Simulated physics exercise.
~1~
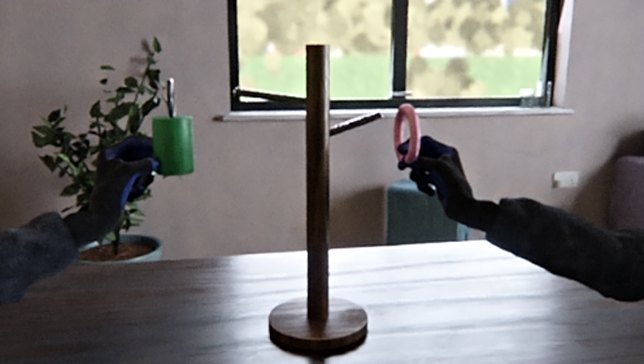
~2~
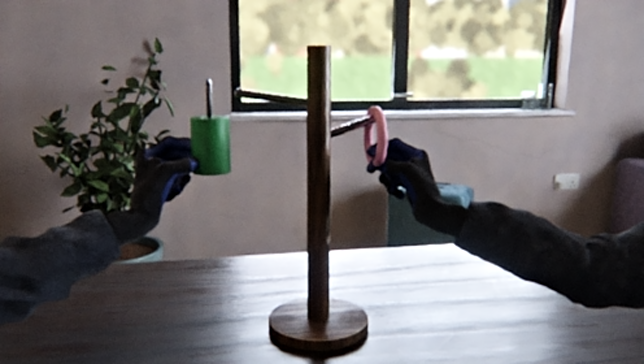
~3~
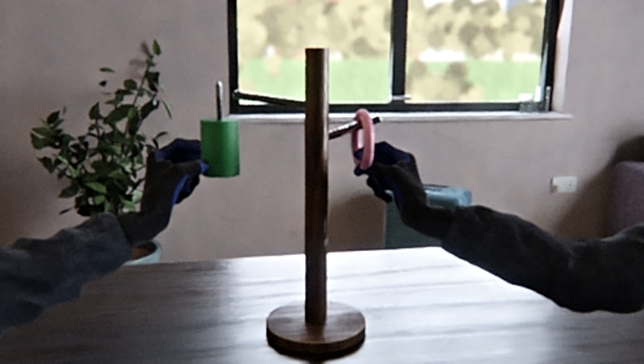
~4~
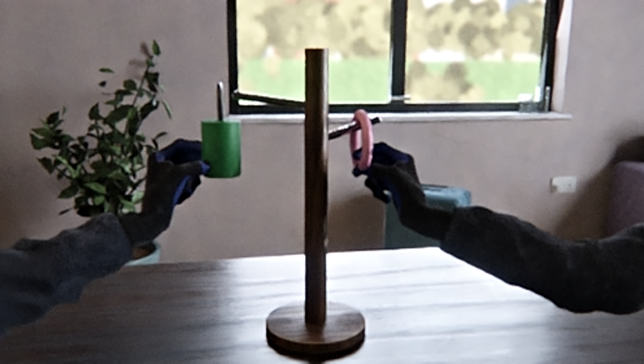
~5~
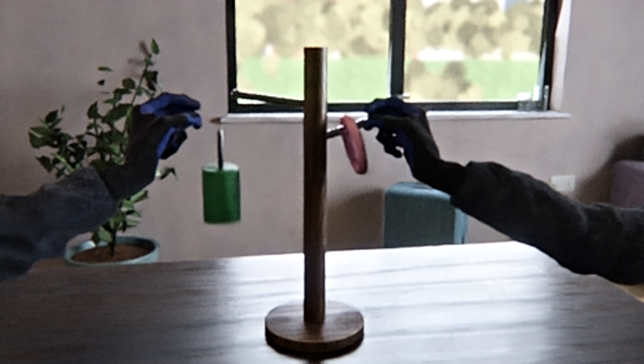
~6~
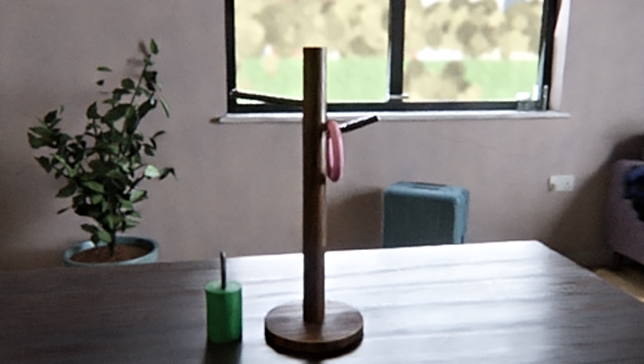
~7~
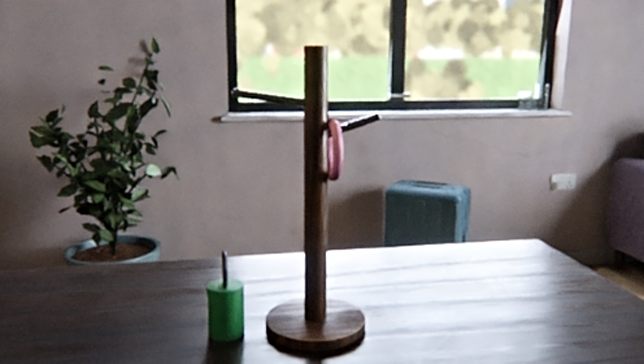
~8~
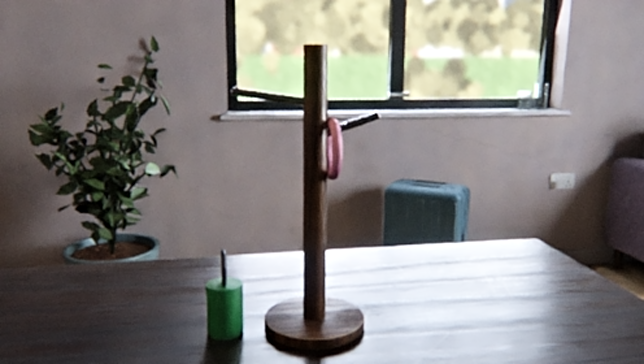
Green lantern dropping upright onto the table after two gloved hands release it and a pink ring, which stays hanging on a wooden stand's peg.
